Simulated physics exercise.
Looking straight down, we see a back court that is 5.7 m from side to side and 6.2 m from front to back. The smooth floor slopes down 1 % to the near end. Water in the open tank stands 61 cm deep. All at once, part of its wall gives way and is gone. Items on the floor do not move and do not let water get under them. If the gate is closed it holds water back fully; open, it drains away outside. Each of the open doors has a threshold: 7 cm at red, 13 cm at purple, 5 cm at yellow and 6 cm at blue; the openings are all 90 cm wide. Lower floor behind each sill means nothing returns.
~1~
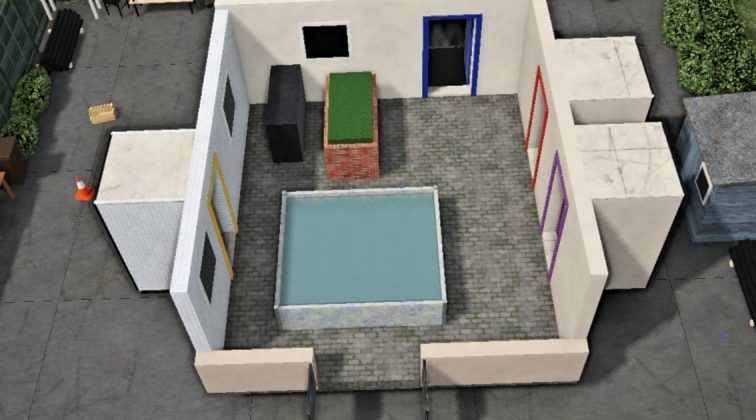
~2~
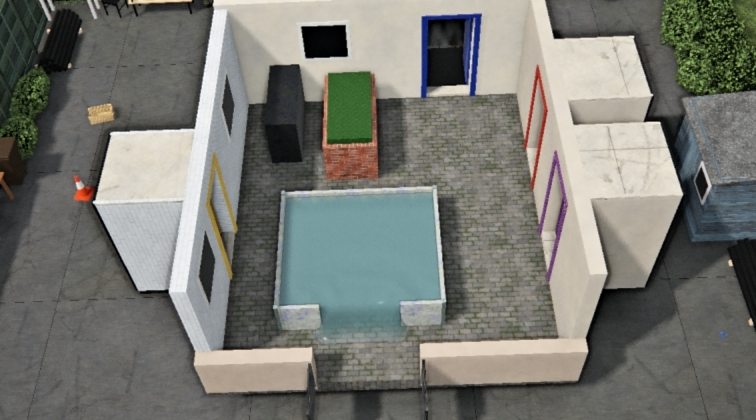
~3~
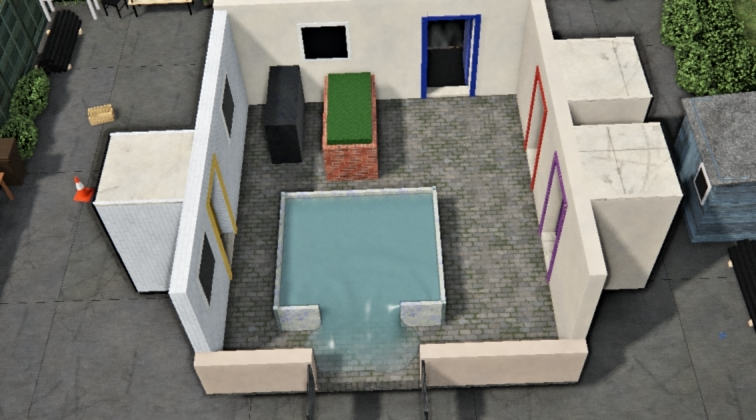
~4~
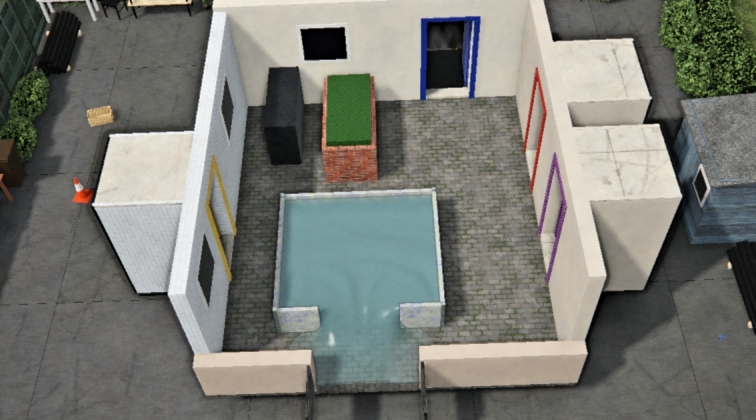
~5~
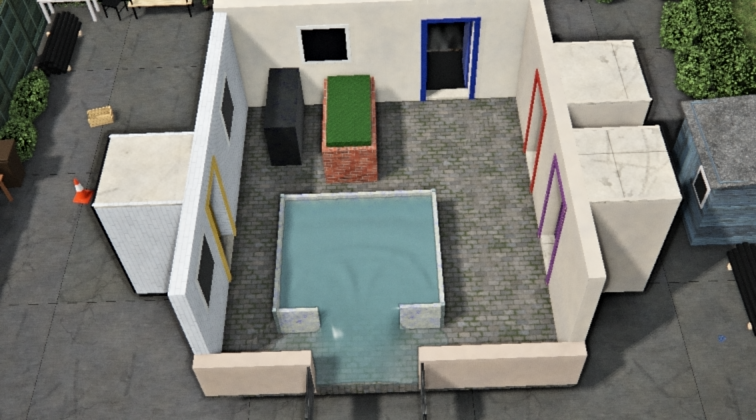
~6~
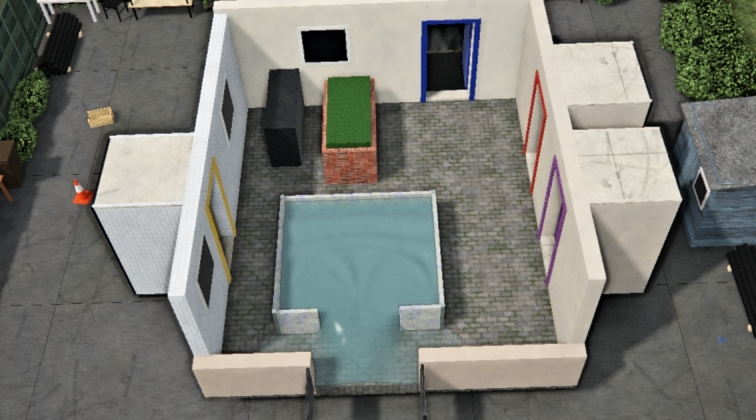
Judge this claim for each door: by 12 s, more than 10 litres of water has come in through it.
The red door lets in less than the cap; the purple door lets in less than the cap; the yellow door lets in less than the cap; the blue door lets in less than the cap.
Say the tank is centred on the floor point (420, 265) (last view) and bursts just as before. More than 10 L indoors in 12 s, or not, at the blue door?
Then blue overshoots.
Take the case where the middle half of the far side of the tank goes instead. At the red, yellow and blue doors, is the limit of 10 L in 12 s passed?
Door by door - red: Out of bounds, yellow: Out of bounds, blue: Out of bounds.
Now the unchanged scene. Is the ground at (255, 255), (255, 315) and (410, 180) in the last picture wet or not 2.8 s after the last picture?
First spot soaked, second soaked, third bone dry.
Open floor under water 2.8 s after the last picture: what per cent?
Covered: Roughly 25 %.
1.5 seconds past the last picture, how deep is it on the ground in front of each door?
In centimetres - red: 0, purple: 0, yellow: 0, blue: 0.
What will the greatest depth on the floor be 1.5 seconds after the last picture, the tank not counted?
Around 34 centimetres deep.
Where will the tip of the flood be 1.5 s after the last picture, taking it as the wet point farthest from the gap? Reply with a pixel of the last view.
Point: Roughly (558, 366) in the last view.
Then, 0.7 s after the last picture water covers 10 % of the floor and is deepest (40 cm) near (361, 333); red door not reached, purple door not reached, yellow door not reached, blue door not reached.
Then, 1.5 s after the last picture water covers 20 % of the floor and is deepest (34 cm) near (361, 333); red door not reached, purple door not reached, yellow door not reached, blue door not reached.
Then, 2.8 s after the last picture water covers 25 % of the floor and is deepest (22 cm) near (350, 334); red door not reached, purple door not reached, yellow door 2 cm at the sill, 0 L in, blue door not reached.
Then, 6.3 s after the last picture water covers 40 % of the floor and is deepest (14 cm) near (350, 334); red door not reached, purple door 1 cm at the sill, 0 L in, yellow door 3 cm at the sill, 0 L in, blue door not reached.
Then, 11.3 s after the last picture water covers 50 % of the floor and is deepest (8 cm) near (350, 334); red door not reached, purple door 1 cm at the sill, 0 L in, yellow door 3 cm at the sill, 0 L in, blue door not reached.
